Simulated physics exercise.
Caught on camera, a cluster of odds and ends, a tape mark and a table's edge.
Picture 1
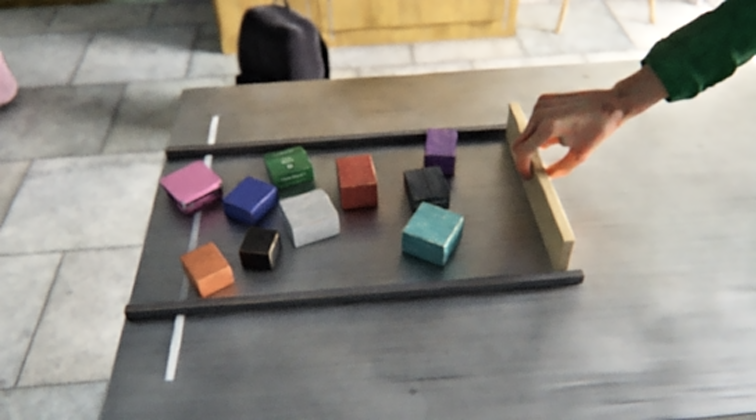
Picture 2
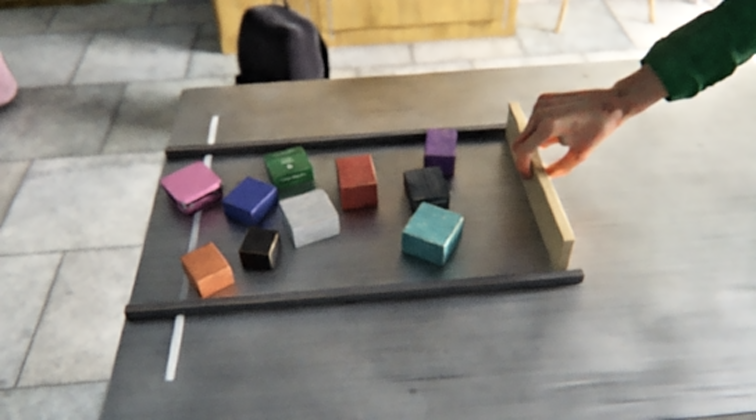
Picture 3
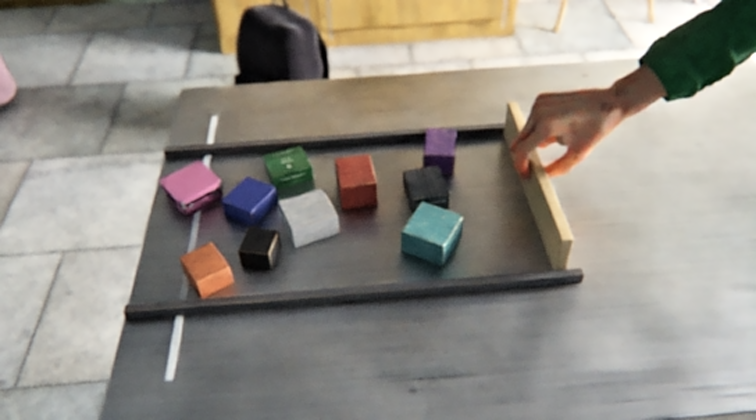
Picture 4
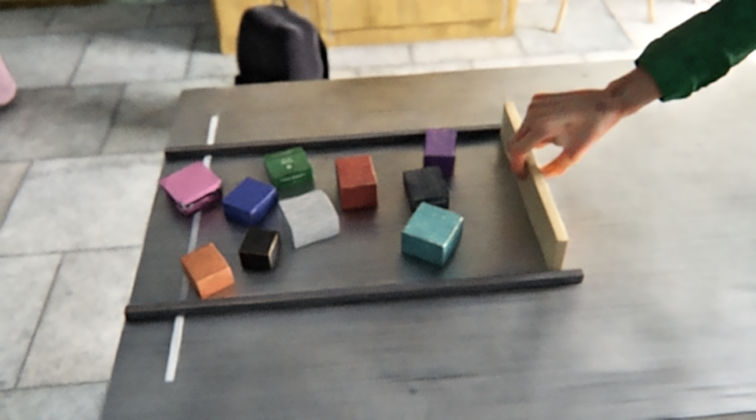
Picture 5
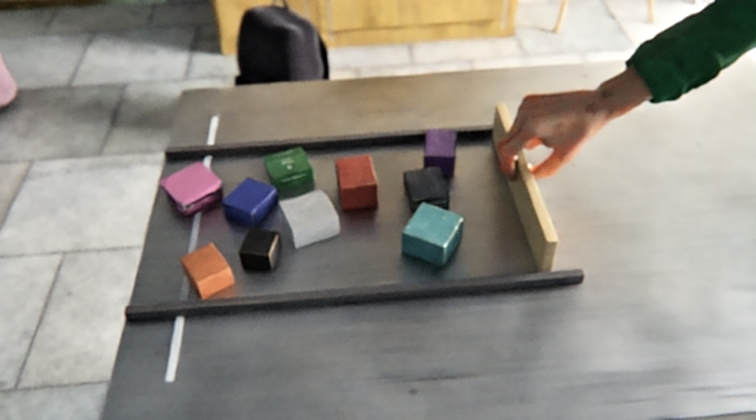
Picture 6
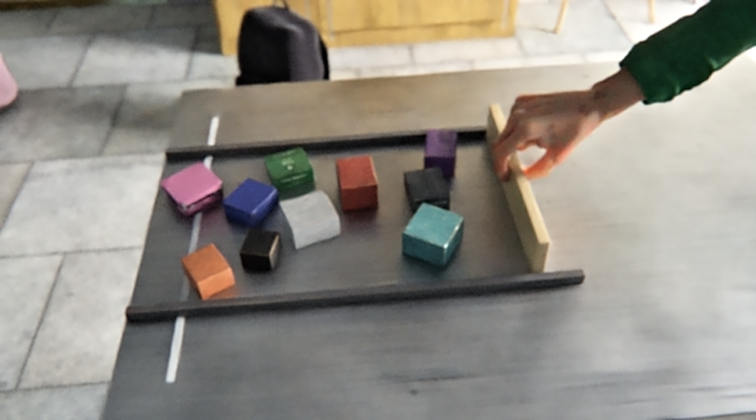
A hand slides a wooden board slightly left between dark rails toward scattered, unmoving colored blocks.
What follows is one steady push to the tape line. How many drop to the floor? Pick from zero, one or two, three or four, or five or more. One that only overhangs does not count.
In the end the number that fall off is five or more.
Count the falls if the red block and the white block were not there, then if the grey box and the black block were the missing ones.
5 in the first case, 4 in the second.
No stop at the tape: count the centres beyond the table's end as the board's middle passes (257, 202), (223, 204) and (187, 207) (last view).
It would be 1, 3 and 7.
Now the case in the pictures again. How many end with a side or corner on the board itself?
It touches 3.
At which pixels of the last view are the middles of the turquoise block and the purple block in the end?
About (162, 267), and the other about (187, 171).
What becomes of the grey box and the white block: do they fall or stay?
The grey box does not fall; the white block drops off.
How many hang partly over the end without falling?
That would be 0.
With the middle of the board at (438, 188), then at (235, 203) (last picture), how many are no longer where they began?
The counts are 3 and 10.
Soon after, none off yet; pink case at rest near (194, 191); orange block at rest near (207, 271); blue block at rest near (251, 202).
After that, none off yet; pink case displaced about its own width near (162, 191); orange block displaced a little near (193, 278); blue block displaced about its own width near (201, 210).
In the end, the number that fall off is five or more; gone, red block, white block, green box, black block, blue block, orange block and pink case.
